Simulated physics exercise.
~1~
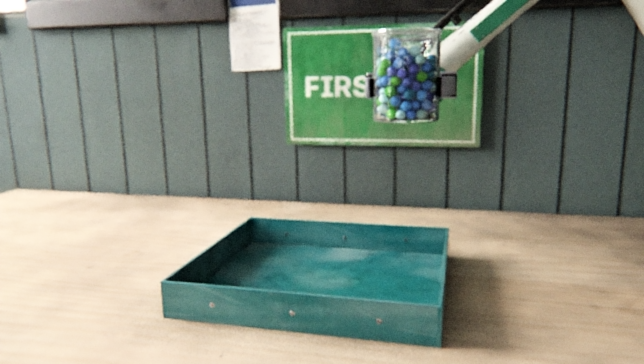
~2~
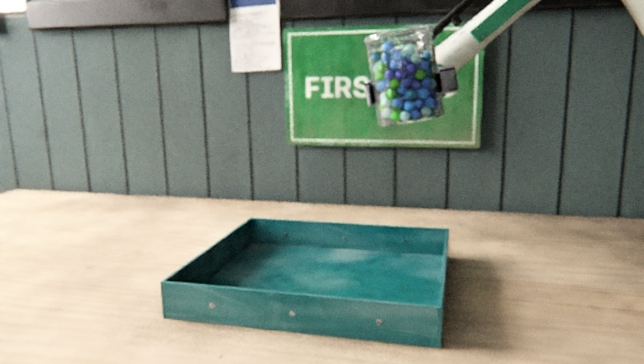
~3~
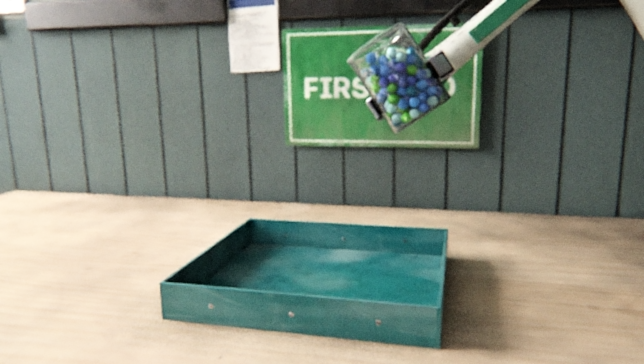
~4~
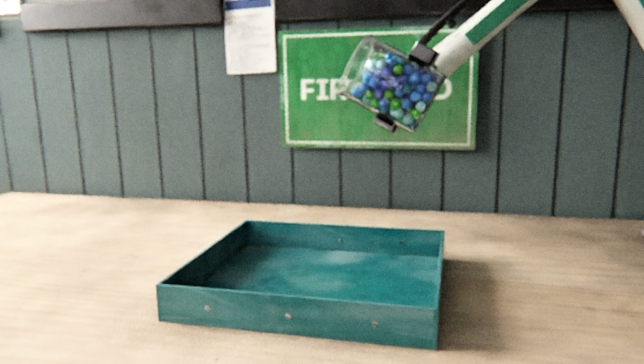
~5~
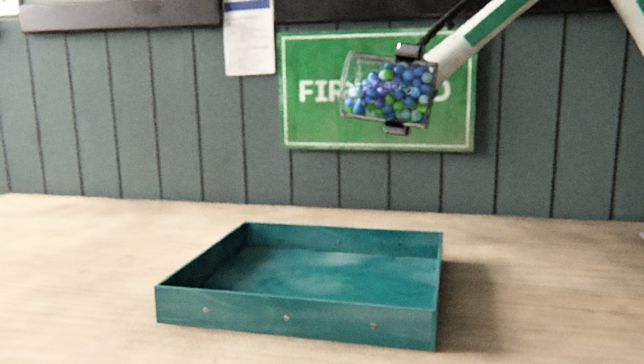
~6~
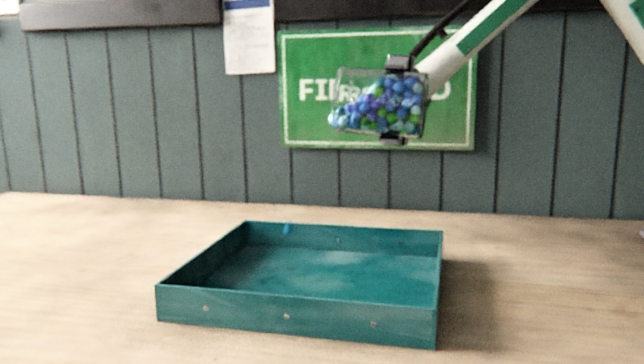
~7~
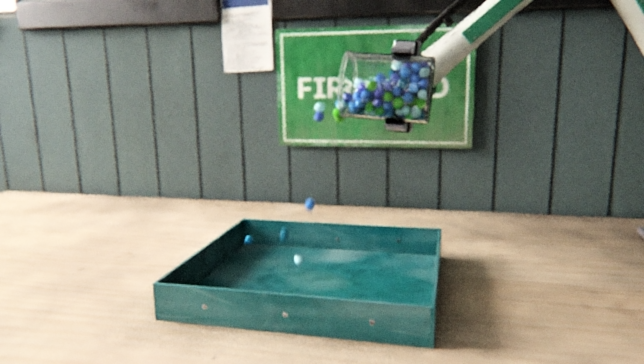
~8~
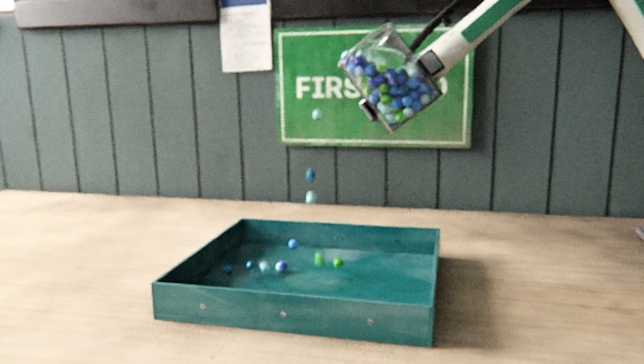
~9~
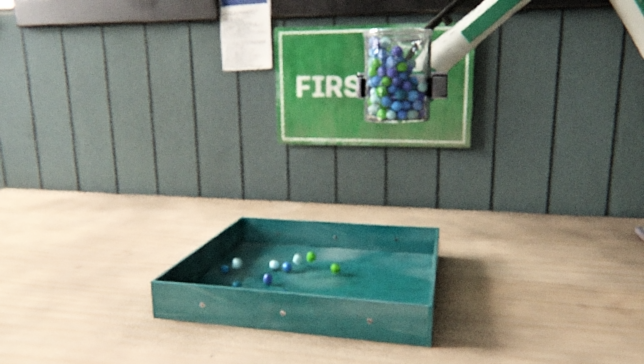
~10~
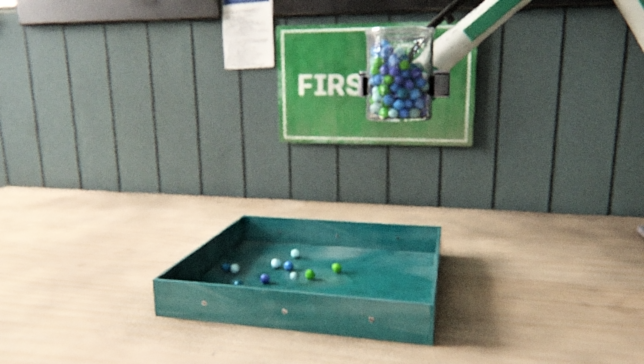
The clip opens on a clear tumbler full of blue, green and pale round sweets, held upright by a robot arm above a shallow teal tray on a wooden table. The arm tips the tumbler toward the left until it lies on its side, and the sweets slide up to its mouth. A few spill over the rim and drop into the tray below. The arm then turns the tumbler back upright while the last loose sweets fall. It ends with the tumbler upright and still mostly full, and a small scattering of sweets lying in the tray.
